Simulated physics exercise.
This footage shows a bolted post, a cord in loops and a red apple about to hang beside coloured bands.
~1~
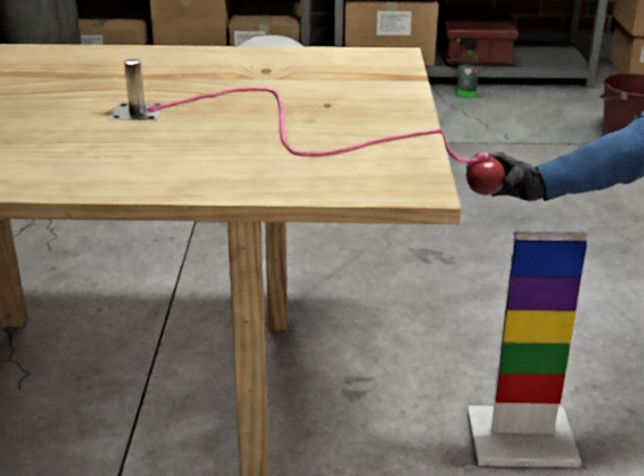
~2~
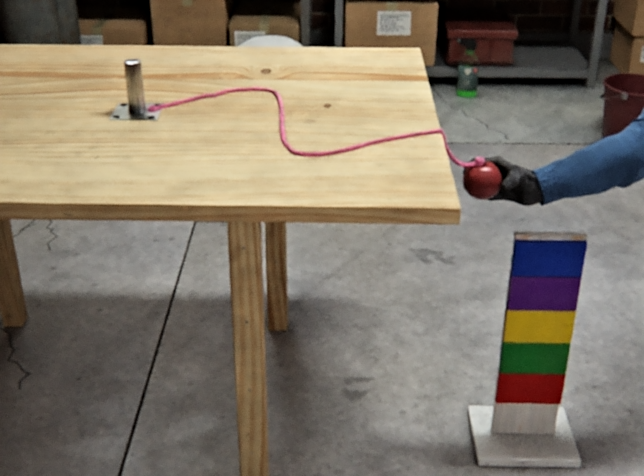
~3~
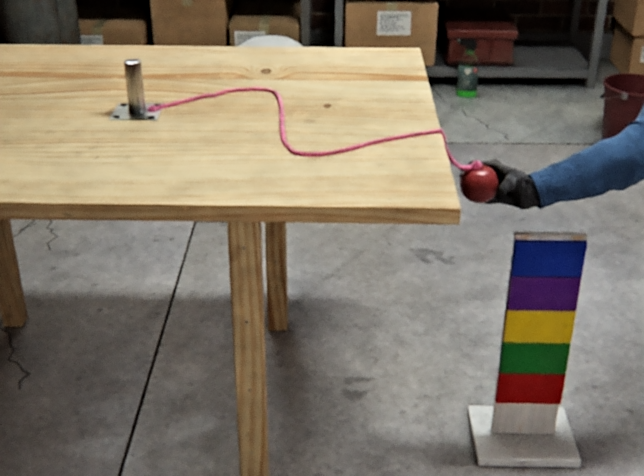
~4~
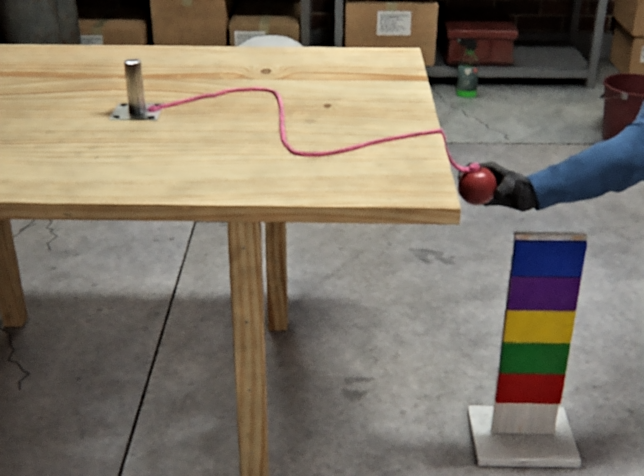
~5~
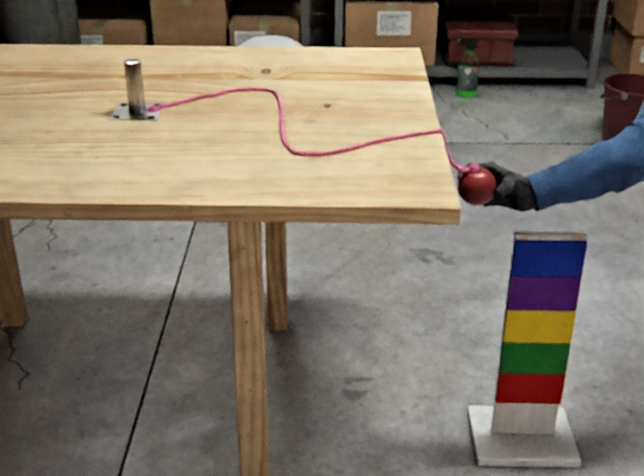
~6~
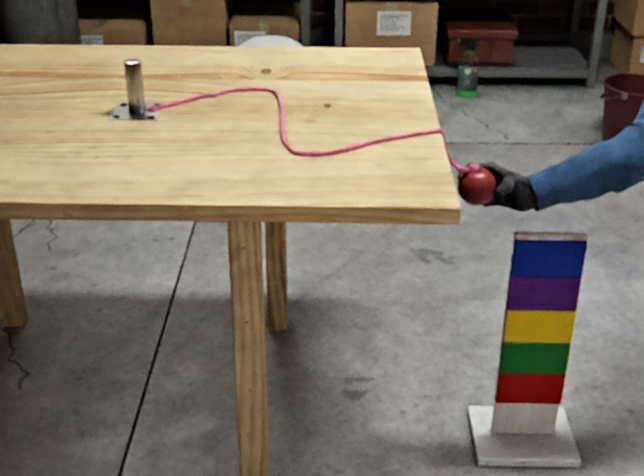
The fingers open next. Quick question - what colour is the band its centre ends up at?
It's the green band.
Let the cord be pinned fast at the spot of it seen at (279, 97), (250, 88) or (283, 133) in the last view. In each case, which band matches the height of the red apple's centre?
In order: Yellow; yellow; blue.
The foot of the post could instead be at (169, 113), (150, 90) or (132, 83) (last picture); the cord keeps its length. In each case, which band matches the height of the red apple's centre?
In turn, red, then green, then yellow.
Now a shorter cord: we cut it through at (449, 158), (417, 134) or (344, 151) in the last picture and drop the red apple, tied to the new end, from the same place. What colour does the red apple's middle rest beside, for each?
In order of the tries: Yellow; then purple; then higher than all five.
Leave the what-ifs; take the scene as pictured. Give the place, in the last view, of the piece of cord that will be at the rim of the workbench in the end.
The point at (285, 142).
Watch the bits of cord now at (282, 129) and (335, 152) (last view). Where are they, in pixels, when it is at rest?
First one: (405, 116); second one: (432, 179).
Early on, apple near (427, 310); level with yellow.
Midway, apple near (430, 330); level with green.
Finally, apple near (419, 336); level with green. At green.
